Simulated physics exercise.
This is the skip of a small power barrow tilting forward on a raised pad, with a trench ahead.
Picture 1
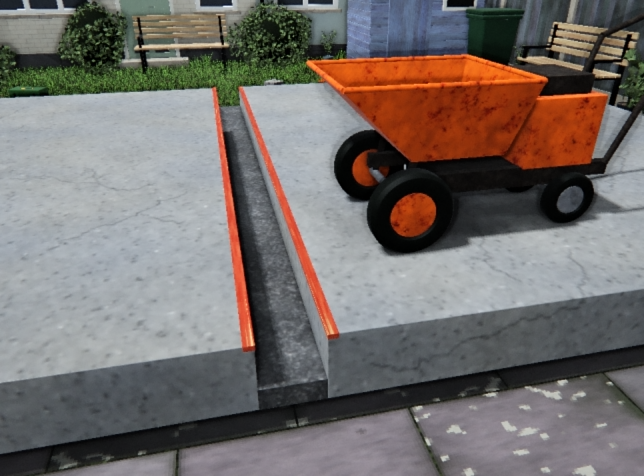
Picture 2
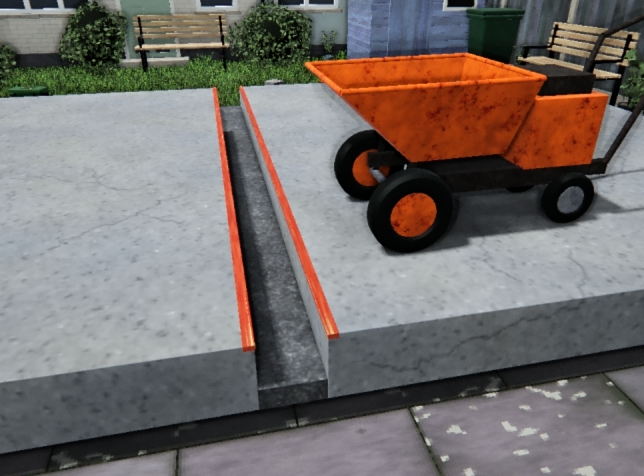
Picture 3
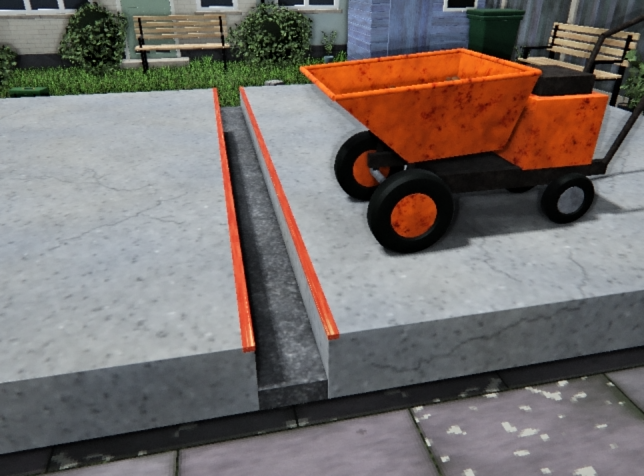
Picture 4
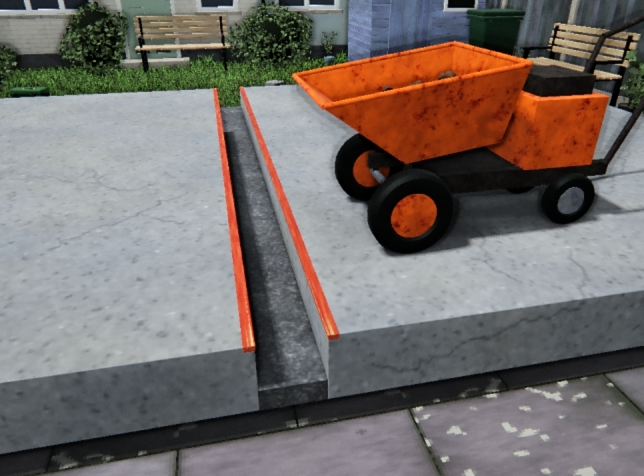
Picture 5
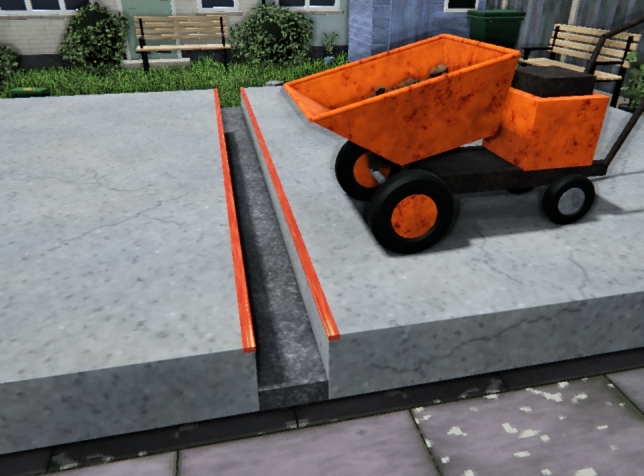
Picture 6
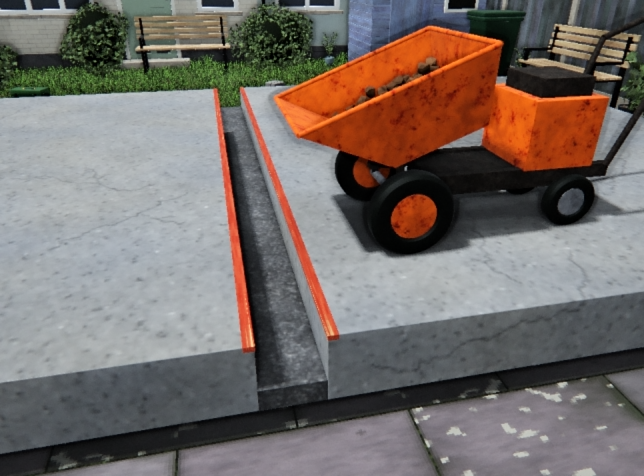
An orange, rust-flecked skip on a small black-wheeled barrow tilts forward to the left, barely at first and then clearly, its lip lowering as brown clods come into view inside. The barrow's wheels stay put on the right of a raised grey concrete pad, beside a narrow trench edged in orange. The steady view looks slightly down across paving, with benches, shrubs and a house behind.
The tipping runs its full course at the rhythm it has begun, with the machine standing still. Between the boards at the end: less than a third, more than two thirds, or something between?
It catches between a third and two thirds.
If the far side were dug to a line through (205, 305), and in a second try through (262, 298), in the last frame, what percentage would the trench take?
Near 90 % and 20 %.
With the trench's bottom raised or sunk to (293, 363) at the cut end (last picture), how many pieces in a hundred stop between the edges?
About 30 per cent.
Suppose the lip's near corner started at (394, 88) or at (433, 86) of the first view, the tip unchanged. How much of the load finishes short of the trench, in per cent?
In turn 0 and 20 in a hundred.
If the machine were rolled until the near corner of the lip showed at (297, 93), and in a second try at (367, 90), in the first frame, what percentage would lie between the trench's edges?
The first gives 0 %, the second 80 %.
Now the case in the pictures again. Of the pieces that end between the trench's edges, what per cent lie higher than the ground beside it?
Close to 0 per cent.
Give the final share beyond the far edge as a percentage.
Near 15 %.
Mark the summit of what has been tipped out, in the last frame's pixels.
Around (194, 228).
Soon, skip tipped steeply; all in the skip.
A while on, skip tipped right over; about half in the skip; about a third in or heaped over the trench; a small part beyond it.
Towards the end, skip tipped right over; about a quarter in the skip; about half in or heaped over the trench; a small part beyond it.
Finally, skip tipped right over; about a quarter in the skip; about half in or heaped over the trench; a small part beyond it.
